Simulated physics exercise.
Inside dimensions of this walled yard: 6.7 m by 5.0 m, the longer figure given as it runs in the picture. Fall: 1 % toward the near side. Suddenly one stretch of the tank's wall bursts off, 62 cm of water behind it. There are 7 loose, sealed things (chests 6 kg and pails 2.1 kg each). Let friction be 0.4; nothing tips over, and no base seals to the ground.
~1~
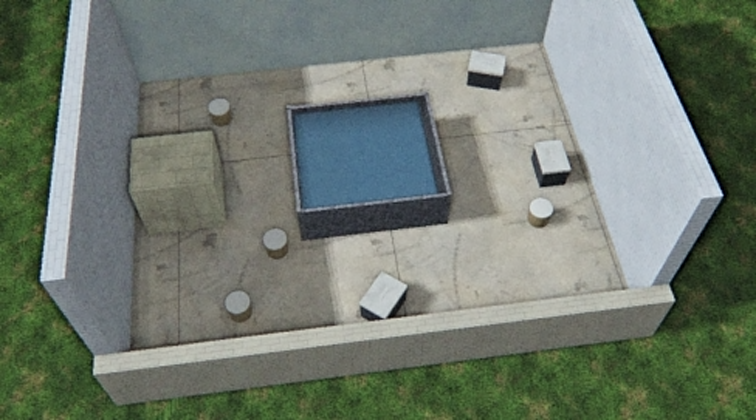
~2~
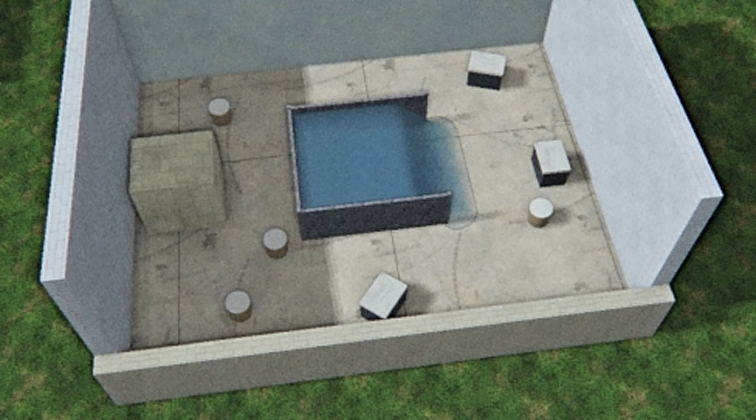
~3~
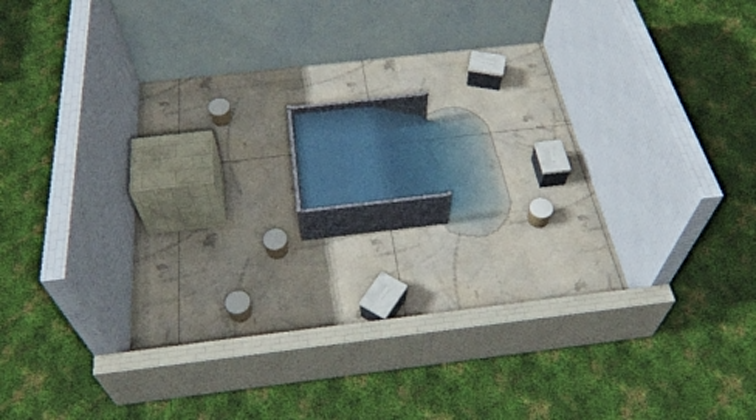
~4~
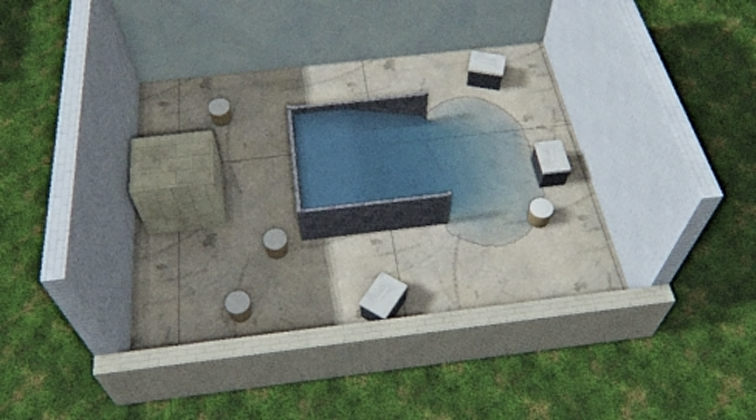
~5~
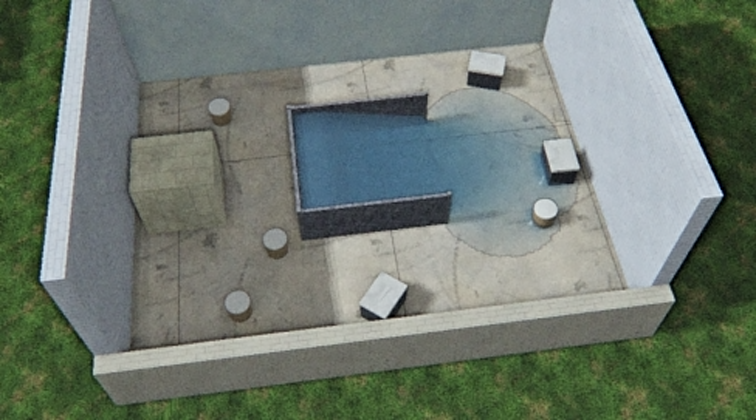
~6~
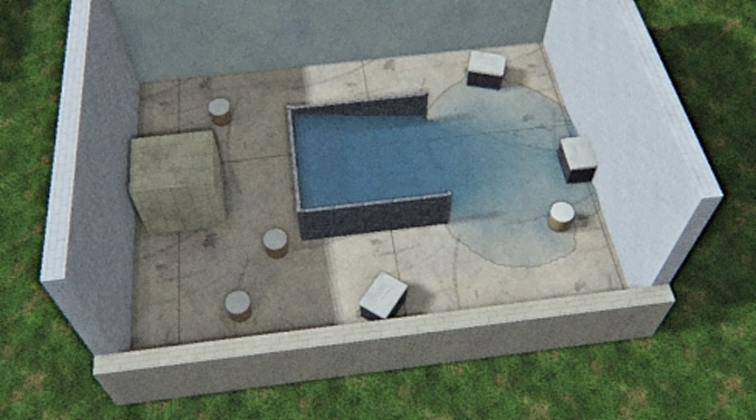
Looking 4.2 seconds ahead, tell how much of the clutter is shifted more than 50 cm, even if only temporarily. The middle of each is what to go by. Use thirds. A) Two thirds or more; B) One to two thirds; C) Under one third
The answer is A.
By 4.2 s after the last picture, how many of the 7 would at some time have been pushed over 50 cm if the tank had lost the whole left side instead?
The count would be 4.
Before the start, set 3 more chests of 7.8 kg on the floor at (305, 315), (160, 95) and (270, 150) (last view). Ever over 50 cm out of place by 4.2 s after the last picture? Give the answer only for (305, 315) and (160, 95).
Well, in turn they are above that and below that.
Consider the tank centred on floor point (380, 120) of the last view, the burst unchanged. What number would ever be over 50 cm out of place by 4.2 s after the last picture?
Count: 6.
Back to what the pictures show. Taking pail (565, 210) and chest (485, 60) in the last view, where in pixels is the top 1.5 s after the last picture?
They end up about (586, 287) and (480, 38) in the last view.
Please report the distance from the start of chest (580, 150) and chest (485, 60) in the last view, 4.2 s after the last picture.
The first ends 120 centimetres from its start and the second 500 centimetres.
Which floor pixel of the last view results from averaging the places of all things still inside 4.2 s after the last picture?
I'd put it close to (226, 217) in the last view.
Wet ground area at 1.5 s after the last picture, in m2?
Wet area: Approx. 14 m2.
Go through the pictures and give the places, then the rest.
In the first frame, a chest at (553, 156), on the bottom; a pail at (541, 208) rests on the ground; water covers 3.4 m2; 0 of 7 have shifted.
In the second frame, a chest at (553, 156) rests on the ground; a pail at (541, 208) rests on the ground; 4.4 m2 under water; 0 of 7 have shifted.
In the third frame, a chest at (553, 156), on the bottom; a pail at (541, 208), on the bottom; water covers 5.6 m2; 0 of 7 have shifted.
In the fourth frame, a chest at (553, 156) rests on the ground; a pail at (542, 208), on the bottom; water covers 7.0 m2; 0 of 7 have shifted.
In the fifth frame, a chest at (562, 154) rests on the ground, 13 cm from its start; a pail at (546, 208) rests on the ground, 6 cm from its start; 8.5 m2 under water; 2 of 7 have shifted.
In the sixth frame, a chest at (580, 152), on the bottom, 40 cm from its start; a pail at (563, 212), on the bottom, 29 cm from its start; 10.0 m2 under water; 2 of 7 have shifted.
Then, 0.4 s after the last picture 1 of 7 are over 50 cm from their spots; 2 afloat.
Then, 1.5 s after the last picture 1 of 7 are over 50 cm from their spots; 2 afloat.
Then, 2.8 s after the last picture 4 of 7 are over 50 cm from their spots; 2 afloat.
Then, 4.2 s after the last picture 7 of 7 are over 50 cm from their spots, and 7 have been at some point; 4 afloat.
